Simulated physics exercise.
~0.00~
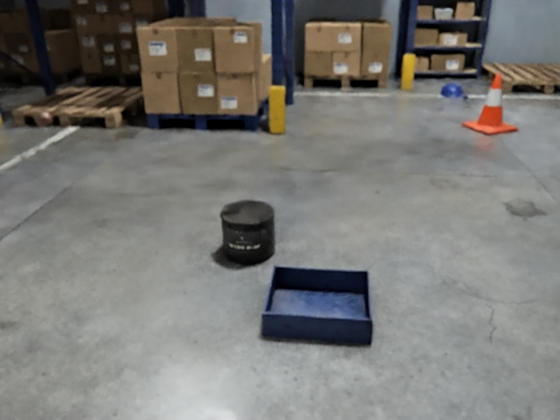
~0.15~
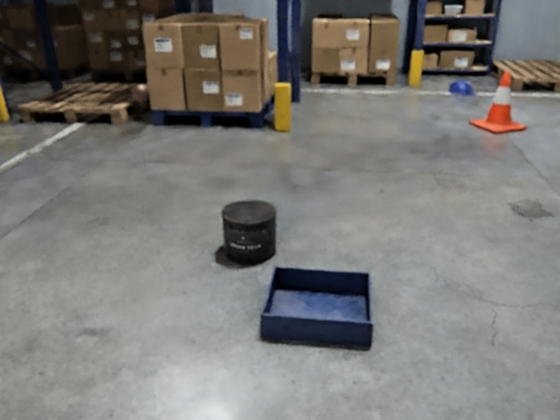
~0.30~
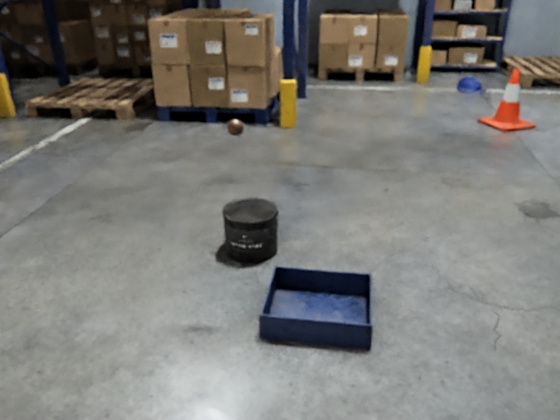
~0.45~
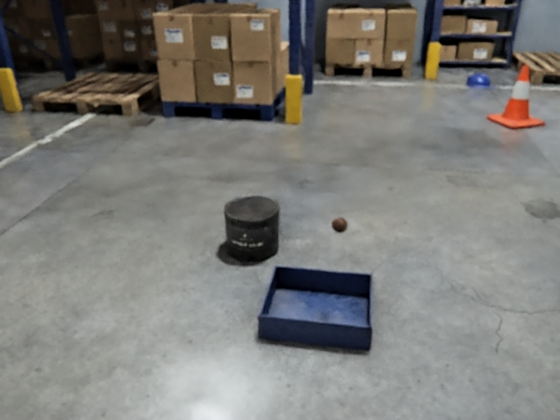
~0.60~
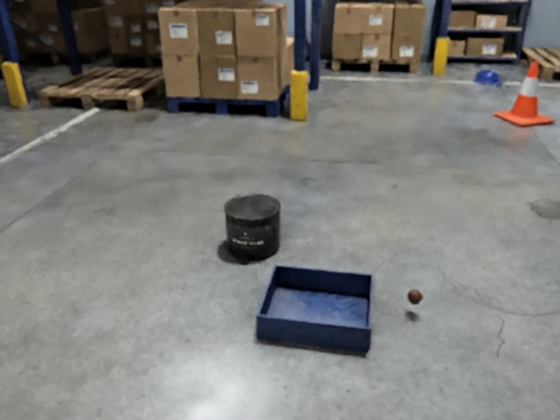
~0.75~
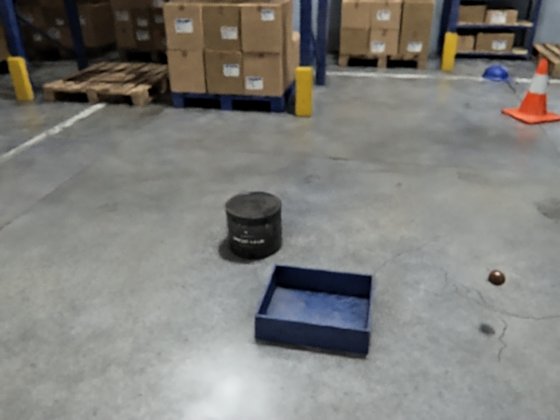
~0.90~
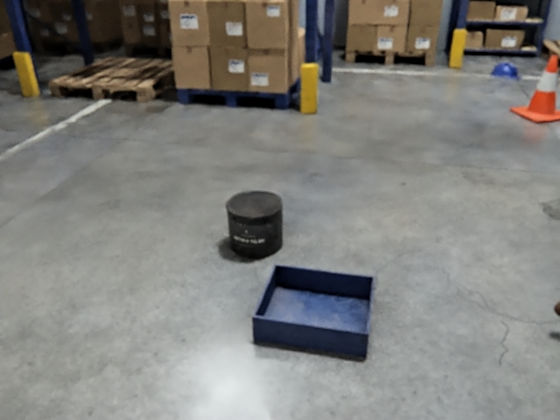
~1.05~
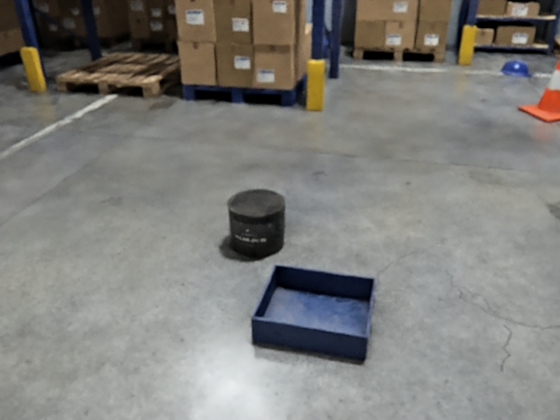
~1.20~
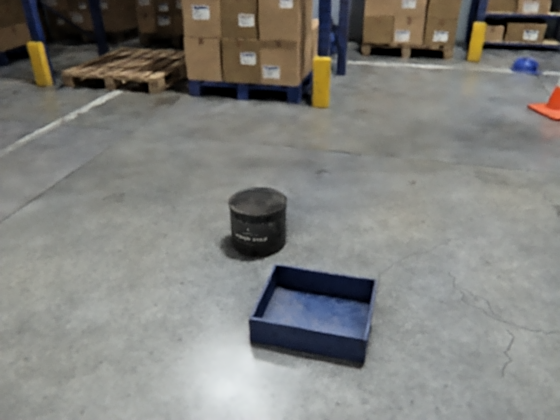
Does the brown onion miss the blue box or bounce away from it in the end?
Yes, the onion misses the box, passing beyond it and bouncing off to the right until it is out of view.
On the grey concrete floor of a warehouse, seen from slightly above, an open blue box sits near the centre with a black pail just behind it to the left. Stacked cartons, pallets, yellow posts and an orange cone stand in the background, and the view drifts slightly sideways. A small brown onion appears in the air in front of the cartons and drops to the right, passing beyond the box. It comes down close to the floor on the right, bounces up and leaves at the right edge. The box is left empty, and the pail still stands in place.
